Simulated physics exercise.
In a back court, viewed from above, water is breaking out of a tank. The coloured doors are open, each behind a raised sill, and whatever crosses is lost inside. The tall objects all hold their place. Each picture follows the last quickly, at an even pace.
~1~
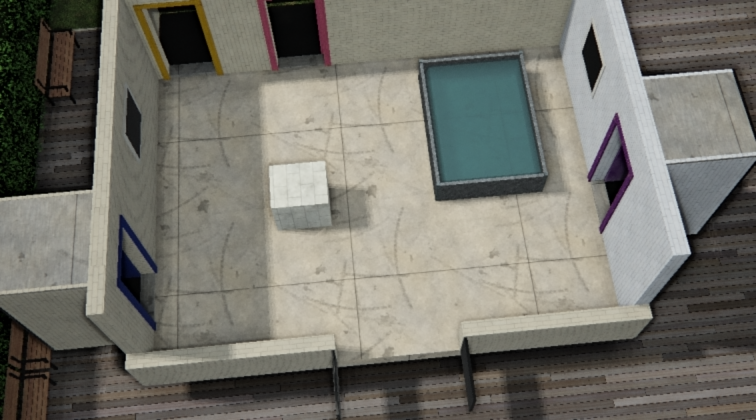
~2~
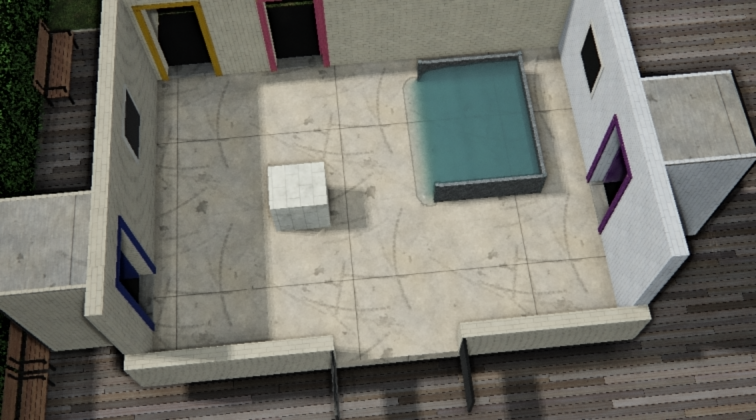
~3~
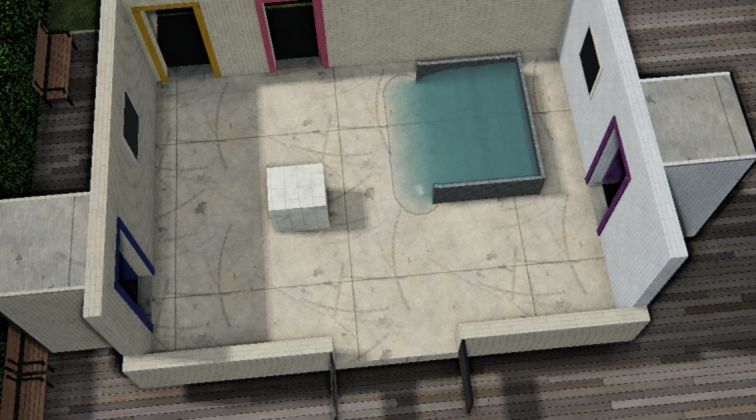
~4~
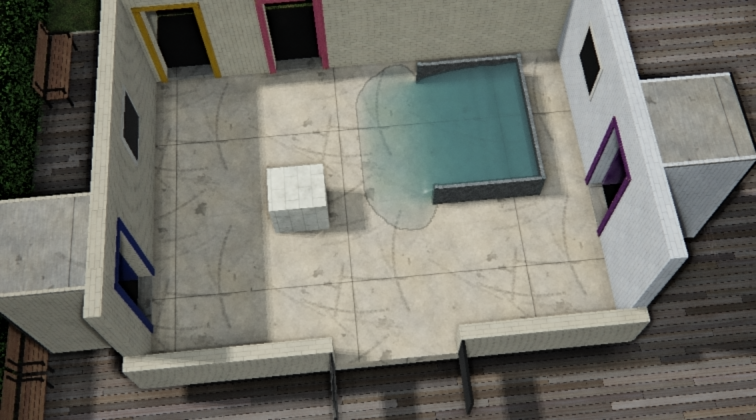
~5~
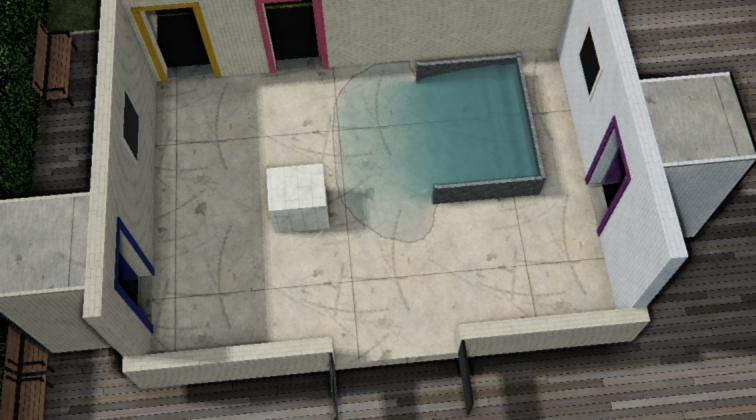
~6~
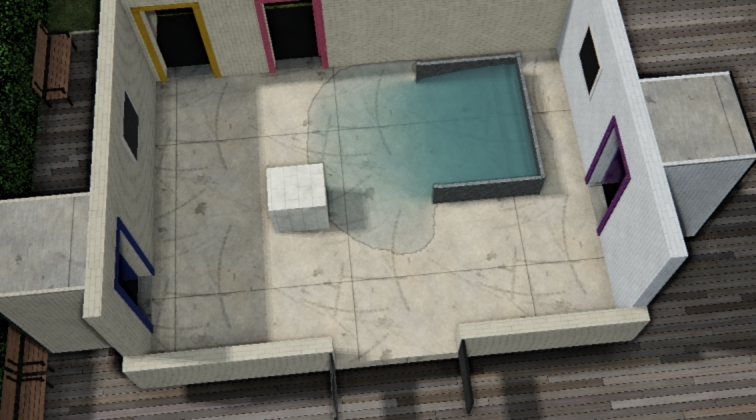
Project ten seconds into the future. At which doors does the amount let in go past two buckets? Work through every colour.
Result: The pink door will be over the cap. The purple door will be at or under the cap. The yellow door will be over the cap. The blue door will be over the cap.
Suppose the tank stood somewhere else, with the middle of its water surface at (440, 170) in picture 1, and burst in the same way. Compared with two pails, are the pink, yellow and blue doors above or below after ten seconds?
Result - pink door: Past the limit, yellow door: Past the limit, blue door: Past the limit.
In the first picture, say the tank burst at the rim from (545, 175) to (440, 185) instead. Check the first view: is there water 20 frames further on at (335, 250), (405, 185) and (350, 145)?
Untouched, untouched, untouched.
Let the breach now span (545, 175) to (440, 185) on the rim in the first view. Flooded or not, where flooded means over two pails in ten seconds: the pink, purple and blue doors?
As I see it, the pink door stays within limits, the purple door overshoots and the blue door overshoots.
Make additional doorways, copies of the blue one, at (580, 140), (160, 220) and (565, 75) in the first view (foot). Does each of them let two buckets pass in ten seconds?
Falls short; exceeds the limit; falls short.
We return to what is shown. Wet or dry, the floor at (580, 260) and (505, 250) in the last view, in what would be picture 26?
First spot spared, second spot spared.
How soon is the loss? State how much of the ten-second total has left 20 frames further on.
I'd put it at 15 per cent.
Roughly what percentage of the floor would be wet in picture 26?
Near 60 in a hundred.
A moment on, water covers 35 % of the floor; the pink door wet at the sill, nothing in, the purple door not reached, the yellow door not reached, the blue door not reached.
Next, water covers 50 % of the floor; the pink door under two buckets in, the purple door not reached, the yellow door wet at the sill, nothing in, the blue door not reached.
Then, water covers 60 % of the floor; the pink door over two buckets in, the purple door not reached, the yellow door over two buckets in, the blue door wet at the sill, nothing in.
Later, water covers 70 % of the floor; the pink door over two buckets in, the purple door not reached, the yellow door far over two buckets in, the blue door under two buckets in.
In the end, water covers 90 % of the floor; the pink door over two buckets in, the purple door not reached, the yellow door far over two buckets in, the blue door over two buckets in.
